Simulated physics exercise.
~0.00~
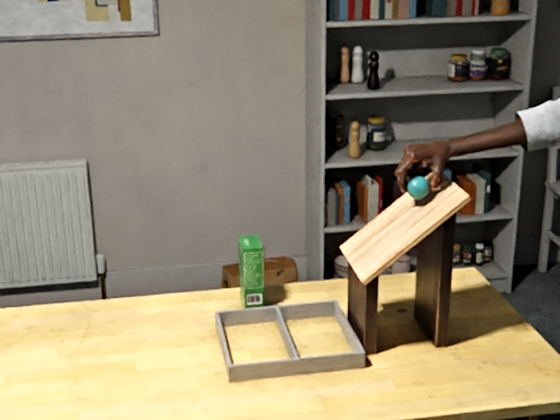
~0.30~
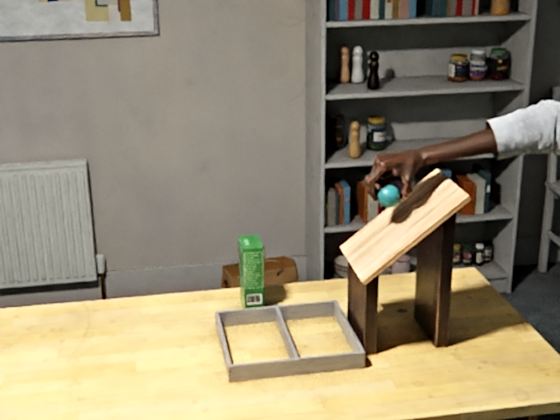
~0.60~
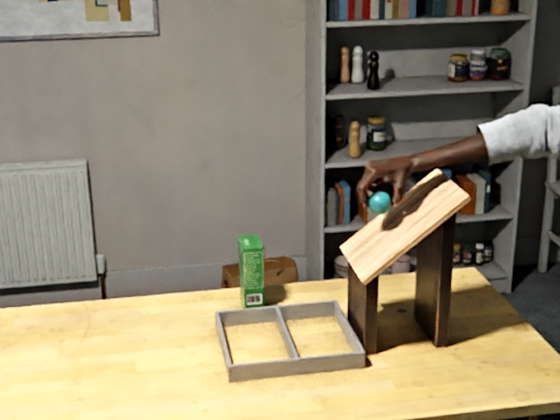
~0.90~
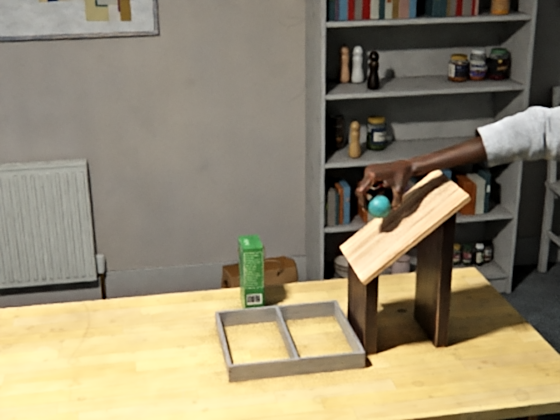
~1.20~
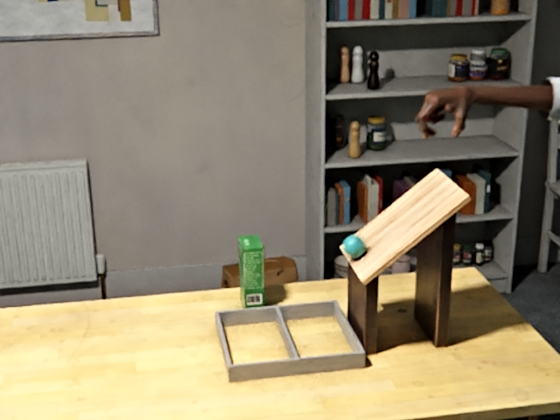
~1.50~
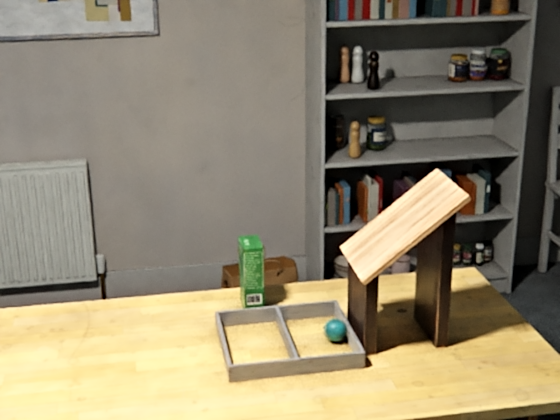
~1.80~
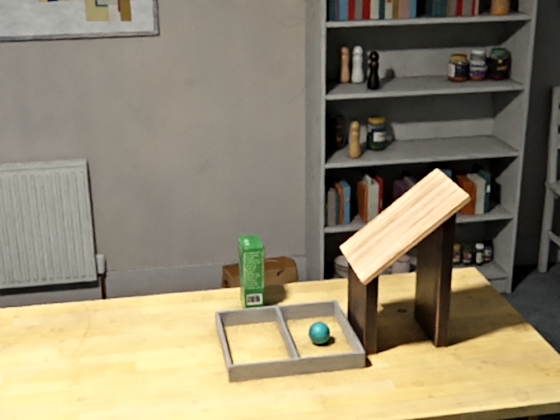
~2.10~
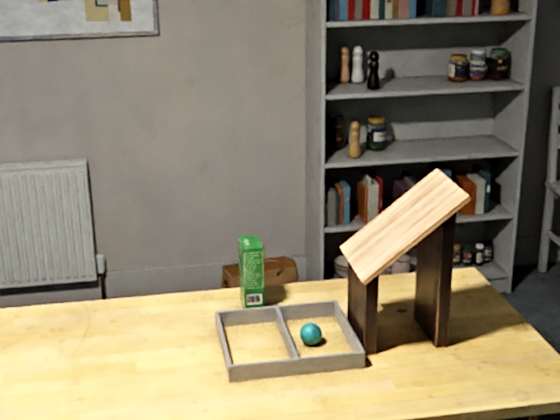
A turquoise ball is held by a hand near the upper part of a slanted wooden board, which stands on a table beside a gray tray with two bays. The hand guides it a short way down the slope and pauses there, holding it still. Then the fingers let go and draw back to the right as the ball rolls to the board's lower edge. It drops into the nearer bay, next to the board, and drifts slightly left. It ends inside that bay, while the green carton behind the tray stays standing in place.
